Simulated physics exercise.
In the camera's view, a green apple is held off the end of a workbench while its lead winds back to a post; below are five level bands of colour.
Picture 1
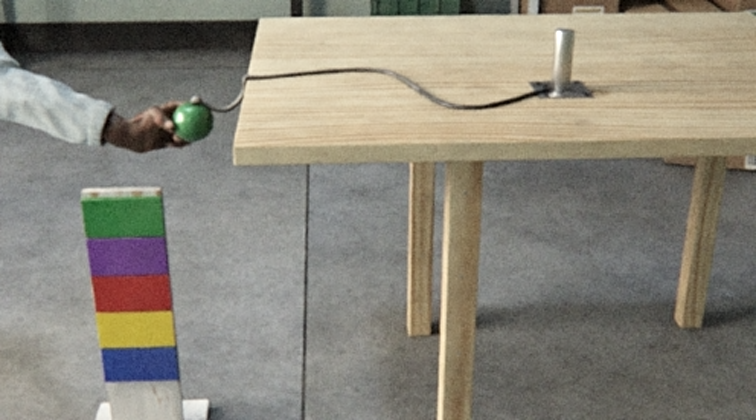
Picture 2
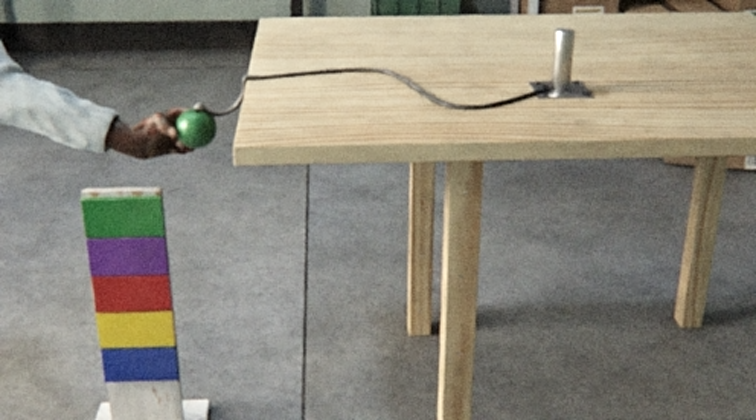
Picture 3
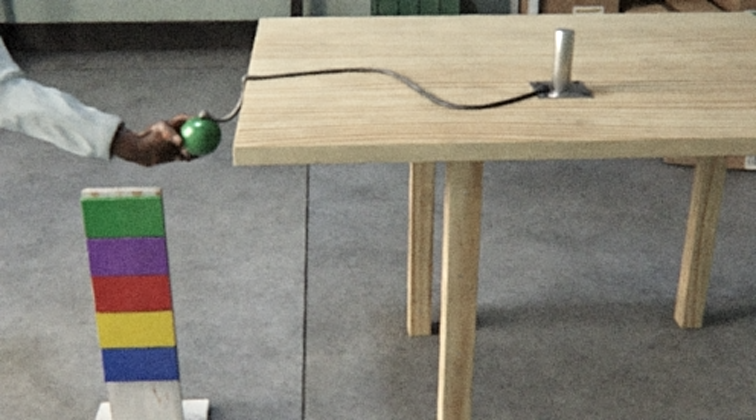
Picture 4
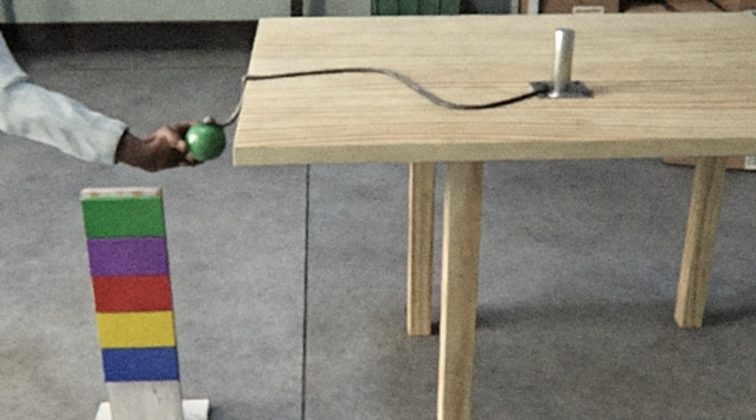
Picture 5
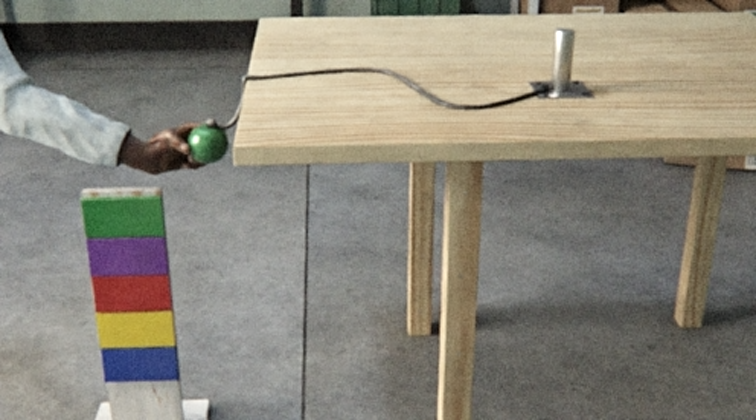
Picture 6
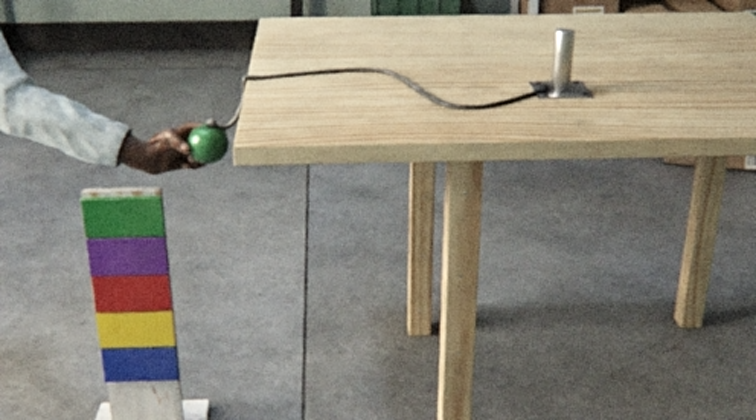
A hand held a green apple on a dark lead beside the left end of a wooden workbench, above a board of coloured bands, and moved it slightly down and right before keeping it still.
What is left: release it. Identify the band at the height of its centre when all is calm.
Its centre is at purple.
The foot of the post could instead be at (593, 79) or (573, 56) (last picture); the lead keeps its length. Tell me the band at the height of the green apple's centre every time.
For the first it would be green, for the second green.
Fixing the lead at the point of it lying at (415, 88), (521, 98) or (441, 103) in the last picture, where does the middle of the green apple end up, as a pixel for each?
Try one gives (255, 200), try two (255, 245), and try three (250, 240).
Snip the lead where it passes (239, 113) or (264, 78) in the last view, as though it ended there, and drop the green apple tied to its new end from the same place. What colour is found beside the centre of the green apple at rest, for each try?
In that order: Green; none, it hangs higher.
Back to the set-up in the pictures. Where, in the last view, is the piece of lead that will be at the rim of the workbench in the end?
Near (335, 71).
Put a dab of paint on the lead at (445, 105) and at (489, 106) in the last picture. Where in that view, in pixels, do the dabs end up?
At (418, 88), then (464, 88).
Early on, apple near (236, 240); level with purple.
Midway, apple near (255, 259); level with purple.
Finally, apple near (252, 260); level with purple. At purple.
